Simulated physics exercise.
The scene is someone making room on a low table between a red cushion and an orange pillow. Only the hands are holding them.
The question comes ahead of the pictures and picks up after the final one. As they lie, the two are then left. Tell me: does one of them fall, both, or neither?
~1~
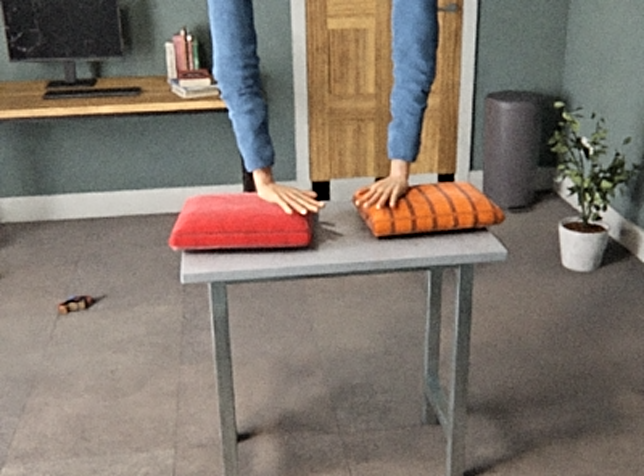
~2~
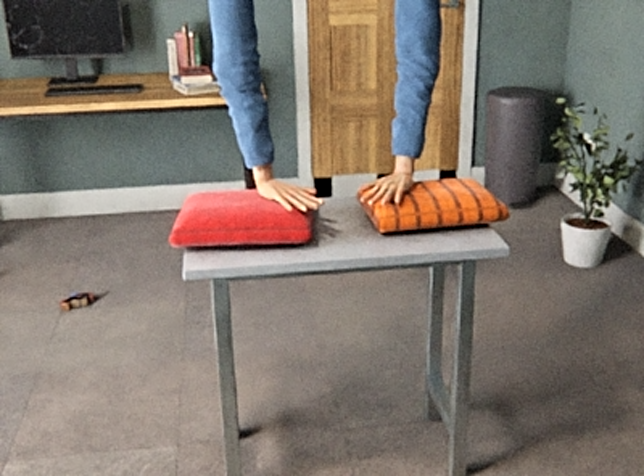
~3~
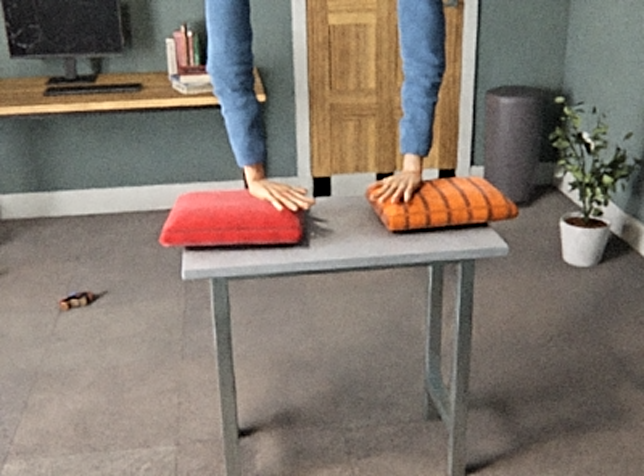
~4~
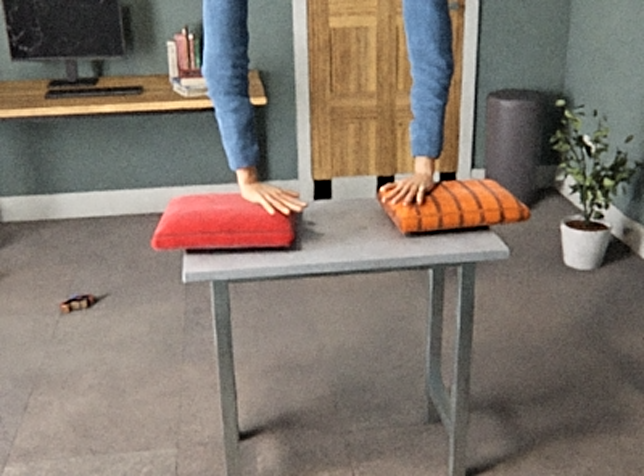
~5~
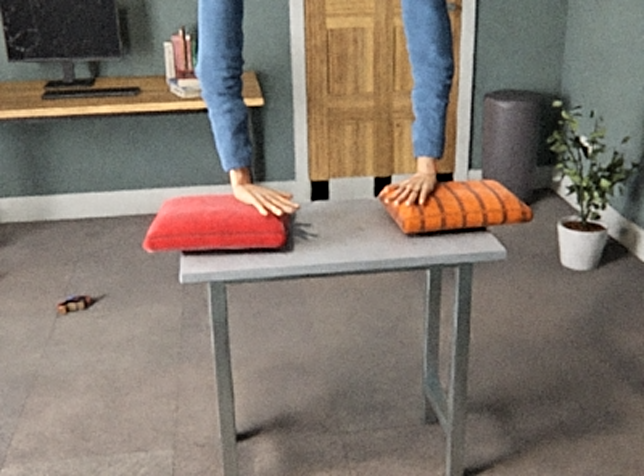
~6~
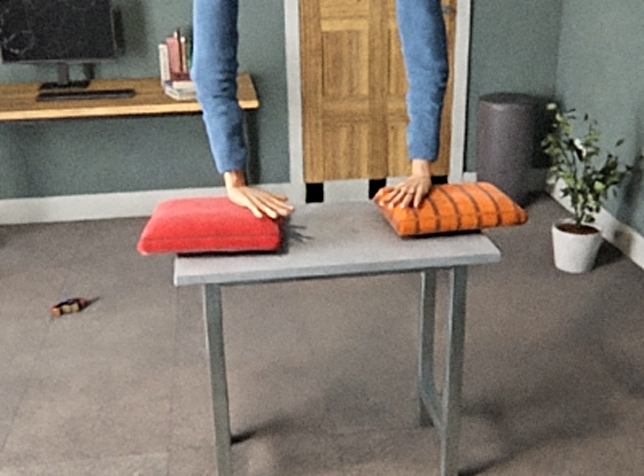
Red cushion: Safe; orange pillow: Safe.
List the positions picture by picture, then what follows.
Cushion tip (177, 232); pillow tip (493, 211), in the first picture.
Cushion tip (177, 230); pillow tip (497, 207), in the second picture.
Cushion tip (168, 230); pillow tip (506, 205), in the third picture.
Cushion tip (160, 234); pillow tip (518, 208), in the fourth picture.
Cushion tip (153, 235); pillow tip (520, 209), in the fifth picture.
Cushion tip (147, 237), a small part past the edge; pillow tip (515, 212), about a third past the edge, in the sixth picture.
Then, 0.56 s past the final frame, cushion unmoved; pillow unmoved.
When it is over, cushion unmoved; pillow unmoved. The red cushion remains on top and the orange pillow holds its place.
